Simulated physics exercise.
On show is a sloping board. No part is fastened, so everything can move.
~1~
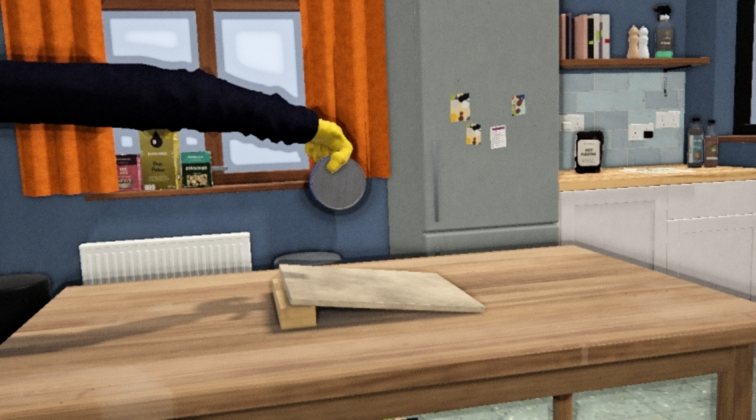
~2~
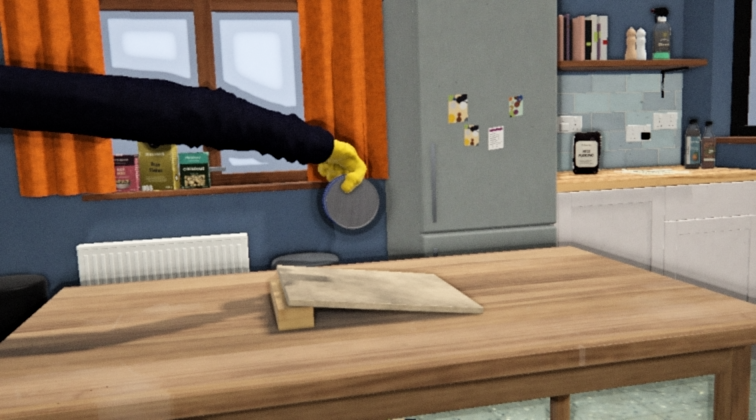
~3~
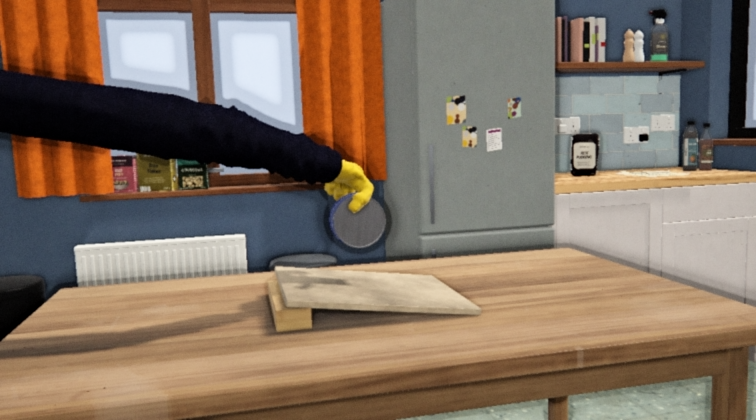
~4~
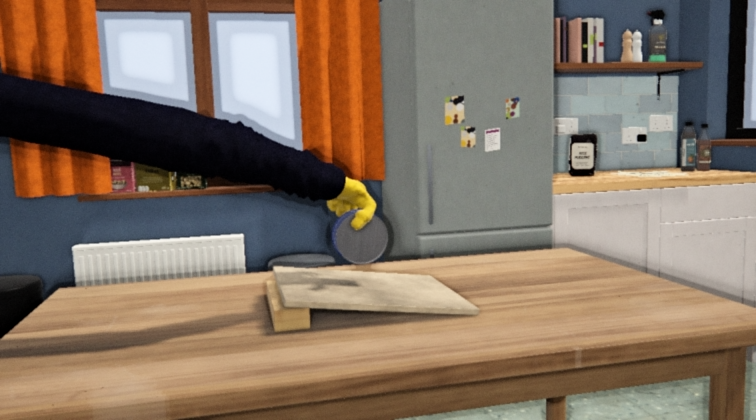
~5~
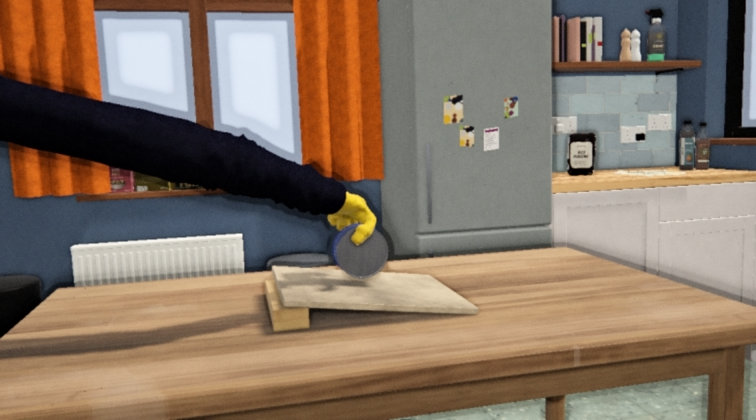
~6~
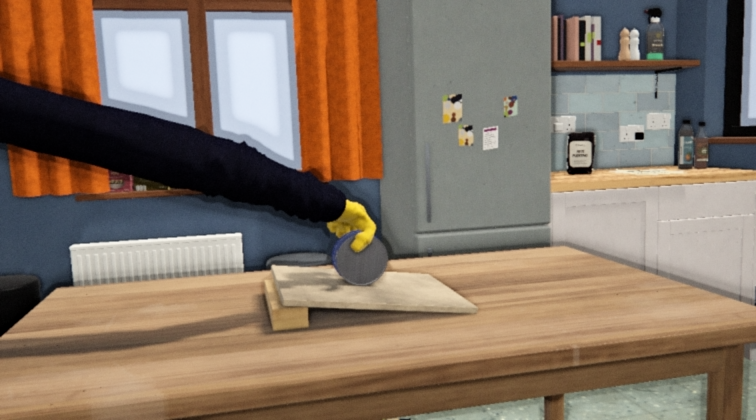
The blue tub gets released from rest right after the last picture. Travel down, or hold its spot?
So it just heads off, no fuss.
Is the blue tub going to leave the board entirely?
Watch the blue tub: It goes over the edge.
Then, 0.80 s on from there, blue tub shifted well along near (446, 263).
Then, 1.40 s on from there, blue tub now off the board.
Then, 1.90 s on from there, things are still on the move.
Then, 2.20 s on from there, as before.
In the end, off the board, blue tub. The blue tub goes downhill.
